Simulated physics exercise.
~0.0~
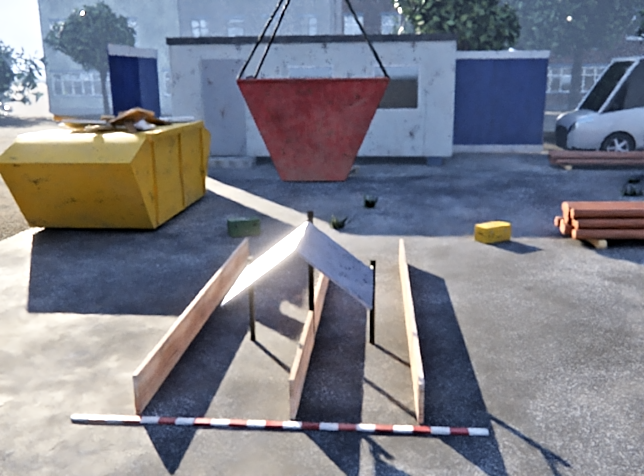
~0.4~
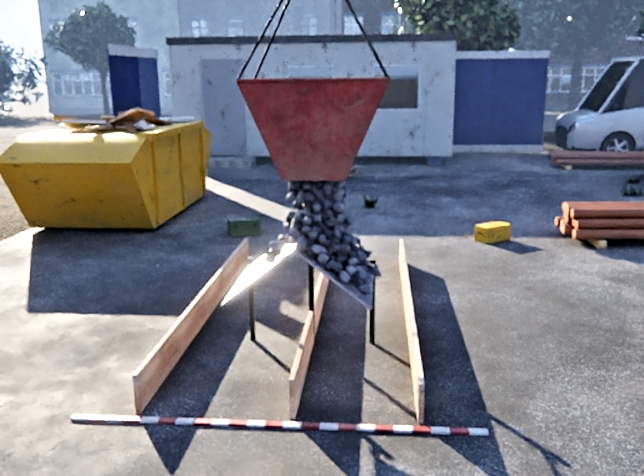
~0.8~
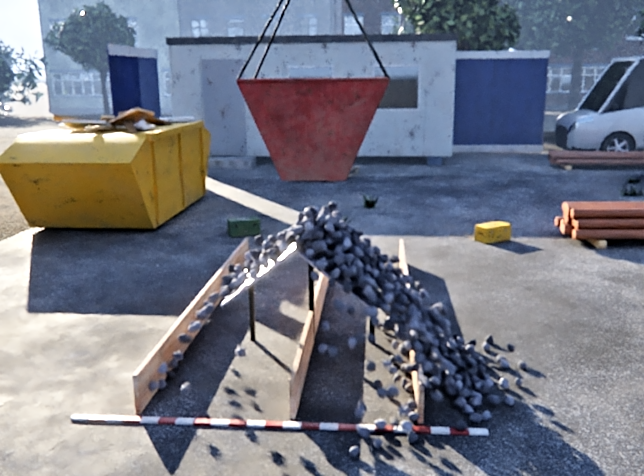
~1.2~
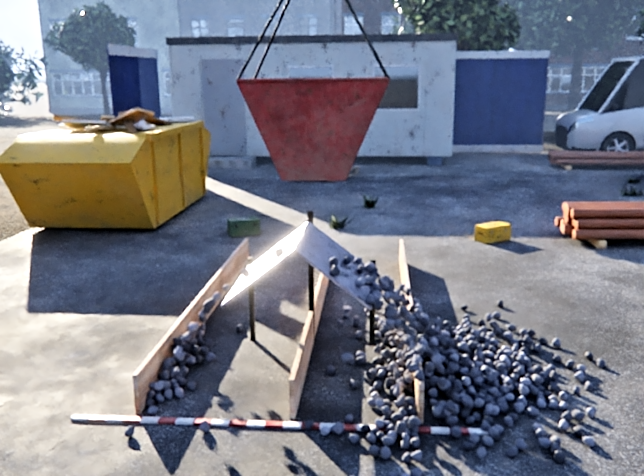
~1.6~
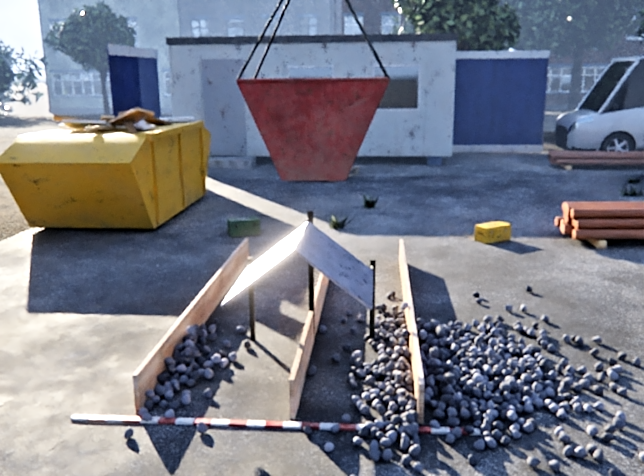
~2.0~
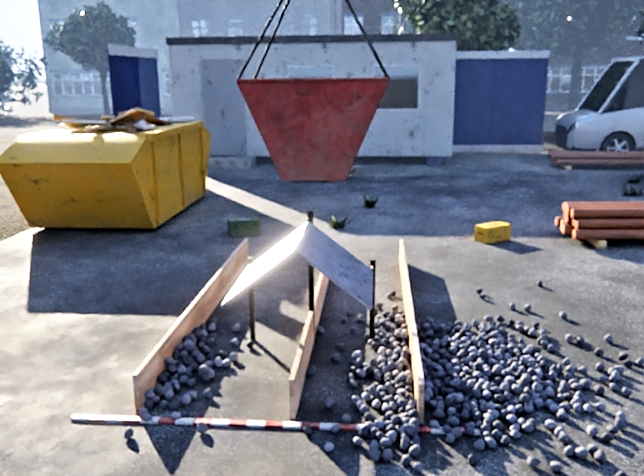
In a paved yard with a yellow dumpster, a red skip hangs still from cables above a peaked steel roof standing among three wooden planks. Dark, round stones pour from the bottom of the skip and pile onto the peak. Most slide down the right slope, while a smaller stream runs down the left. The stones drop off the steel, and many spill over beyond the right plank and scatter across the ground. The steel ends up bare, with a small heap in the left bay, a larger one in the right bay, and the most lying outside to the right.
